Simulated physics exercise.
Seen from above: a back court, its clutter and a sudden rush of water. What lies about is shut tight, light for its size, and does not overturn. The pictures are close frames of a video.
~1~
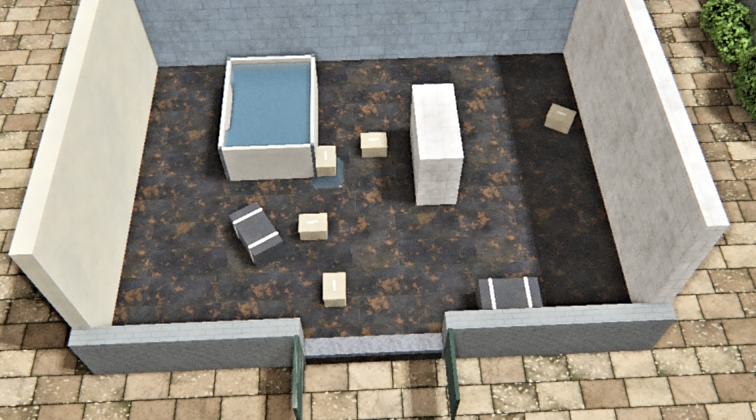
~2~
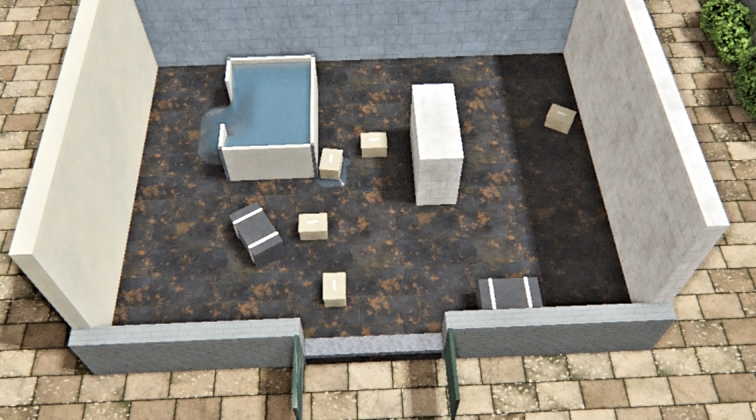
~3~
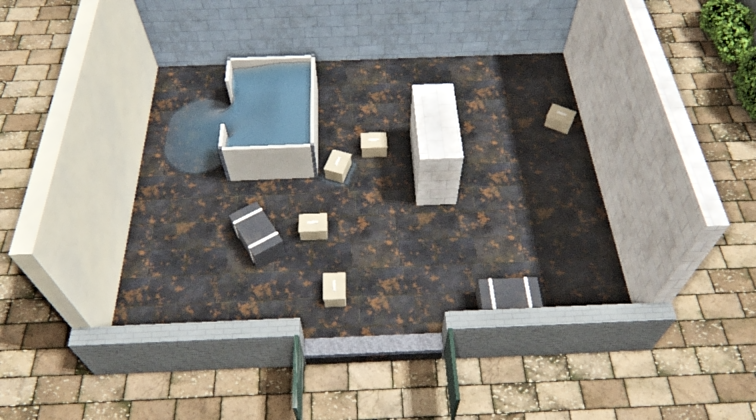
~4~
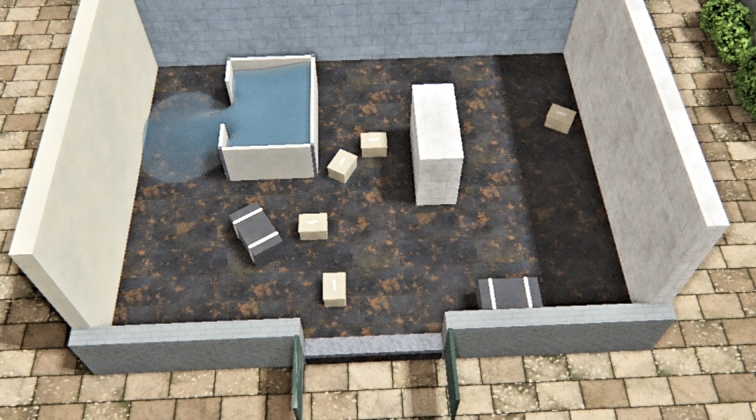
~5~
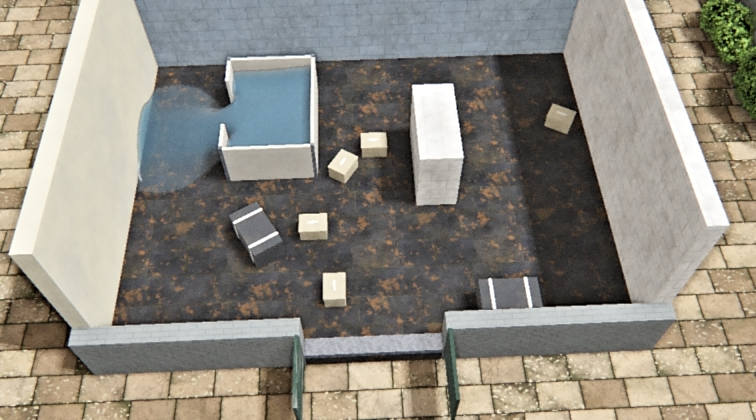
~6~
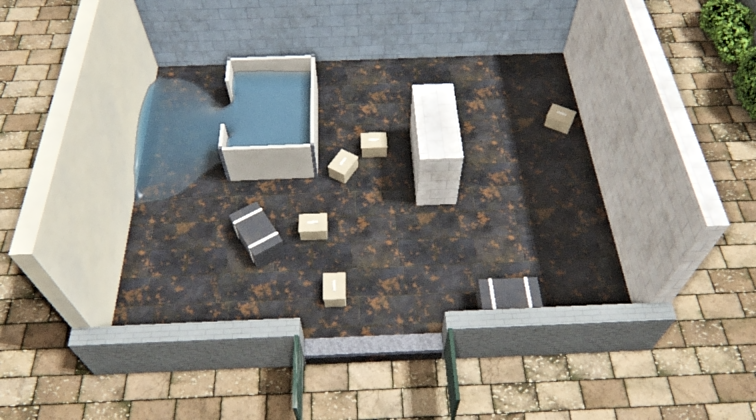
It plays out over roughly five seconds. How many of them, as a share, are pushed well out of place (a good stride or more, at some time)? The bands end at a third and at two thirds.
Share: Not even a third.
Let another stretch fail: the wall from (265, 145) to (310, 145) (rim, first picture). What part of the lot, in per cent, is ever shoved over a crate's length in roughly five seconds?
Close to 60 %.
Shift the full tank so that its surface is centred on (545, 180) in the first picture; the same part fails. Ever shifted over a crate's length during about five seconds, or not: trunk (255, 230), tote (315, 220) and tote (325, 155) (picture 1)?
In turn: That far or more, pushed that far, not that far.
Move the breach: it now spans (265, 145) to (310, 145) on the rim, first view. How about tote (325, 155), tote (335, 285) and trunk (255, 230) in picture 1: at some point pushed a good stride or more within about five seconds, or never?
One after the other: Under that, swept aside, pushed that far.
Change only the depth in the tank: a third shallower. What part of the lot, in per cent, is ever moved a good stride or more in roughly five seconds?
Roughly 0 per cent.
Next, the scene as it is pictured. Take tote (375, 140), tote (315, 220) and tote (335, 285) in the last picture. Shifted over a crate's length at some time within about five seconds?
One after the other: Never so far, never so far, moved that far.
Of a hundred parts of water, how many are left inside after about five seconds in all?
I make it 98 per cent.
A moment on, 0 of 7 are well off their spots; 0 afloat.
Next, 0 of 7 are well off their spots; 0 afloat.
Later, 0 of 7 are well off their spots; 0 afloat.
In the end, 1 of 7 are well off their spots, and 1 have been at some point; 0 afloat.
